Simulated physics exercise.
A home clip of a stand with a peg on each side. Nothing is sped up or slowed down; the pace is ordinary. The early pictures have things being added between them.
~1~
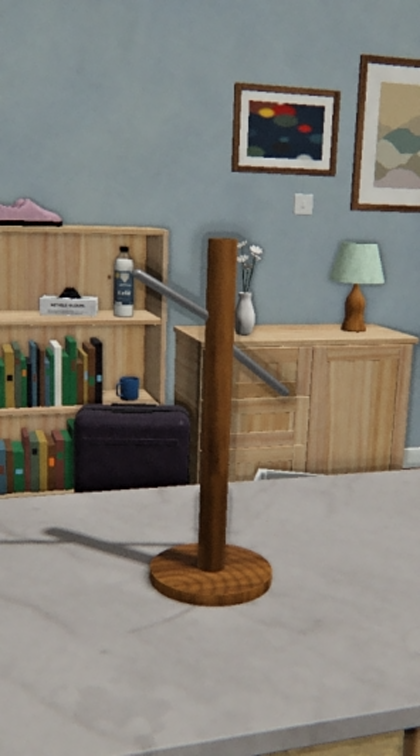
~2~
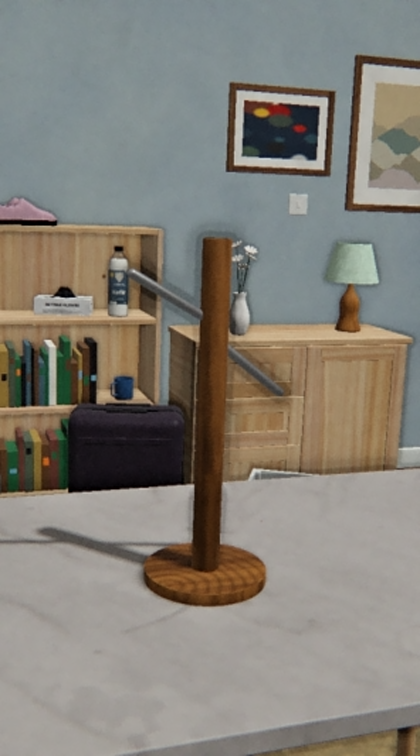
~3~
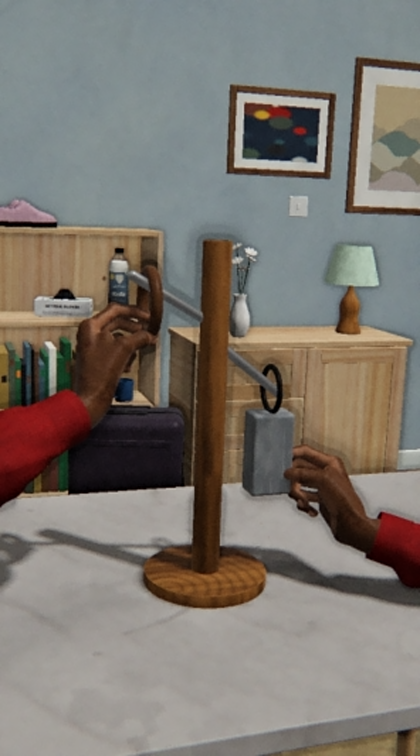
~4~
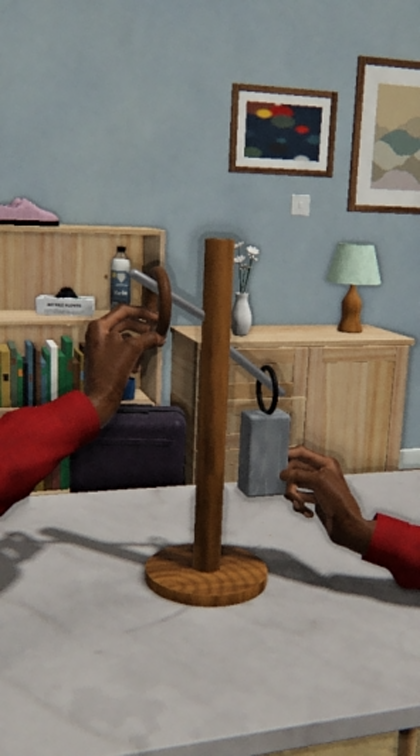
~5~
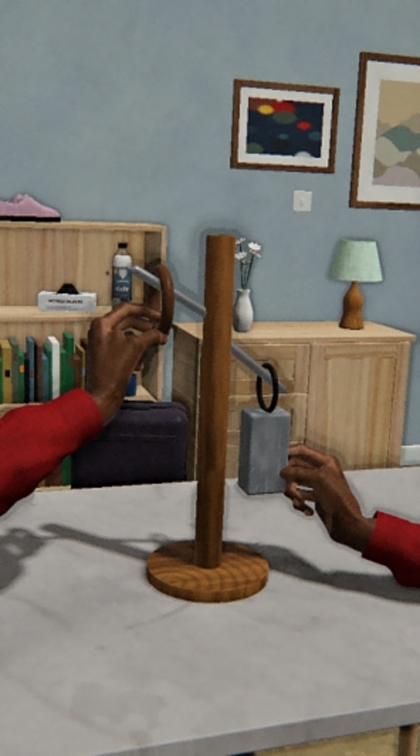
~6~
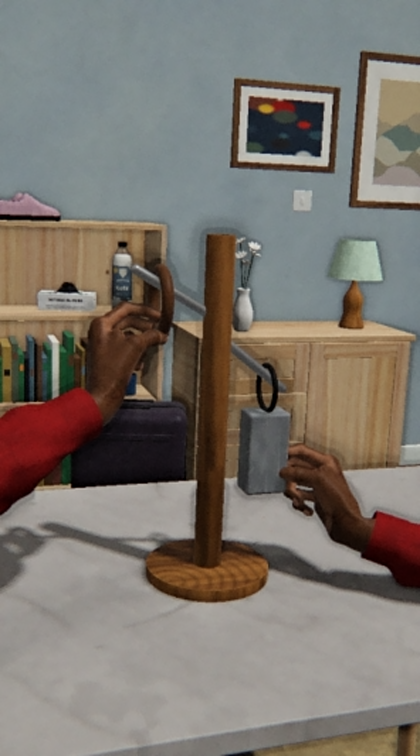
Two red-sleeved hands appearing at a wooden peg stand, the left holding a brown ring on one peg, a grey block near the other.
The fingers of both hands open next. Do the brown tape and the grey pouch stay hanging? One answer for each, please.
At the end, the brown tape is going to hold on. The grey pouch is going to go down.
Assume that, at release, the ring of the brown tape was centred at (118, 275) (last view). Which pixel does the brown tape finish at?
It comes to rest around (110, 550).
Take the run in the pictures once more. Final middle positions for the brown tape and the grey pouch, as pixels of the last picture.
The first ends near (197, 324), the second near (324, 543).
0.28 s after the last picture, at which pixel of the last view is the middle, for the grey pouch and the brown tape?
The first near (303, 505), the second near (181, 317).
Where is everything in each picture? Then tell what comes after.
In the first picture, peg stand (212, 416).
In the second picture, peg stand (206, 416).
In the third picture, still on the way; brown tape (149, 302); peg stand (206, 418).
In the fourth picture, still on the way; grey pouch (265, 430); peg stand (208, 416).
In the fifth picture, still on the way; brown tape (161, 301); peg stand (209, 413).
In the sixth picture, in place, still held; brown tape (161, 300); grey pouch (265, 427); peg stand (209, 412).
Then, 0.18 s later than the last frame, brown tape tilted by 17° near (167, 310); grey pouch tilted by 28° near (279, 466).
Then, 0.28 s later than the last frame, brown tape tilted by 8° near (182, 317); grey pouch dropping near (303, 505).
When it is over, the brown tape stays on its peg, near (197, 324); the grey pouch falls off, near (325, 543).
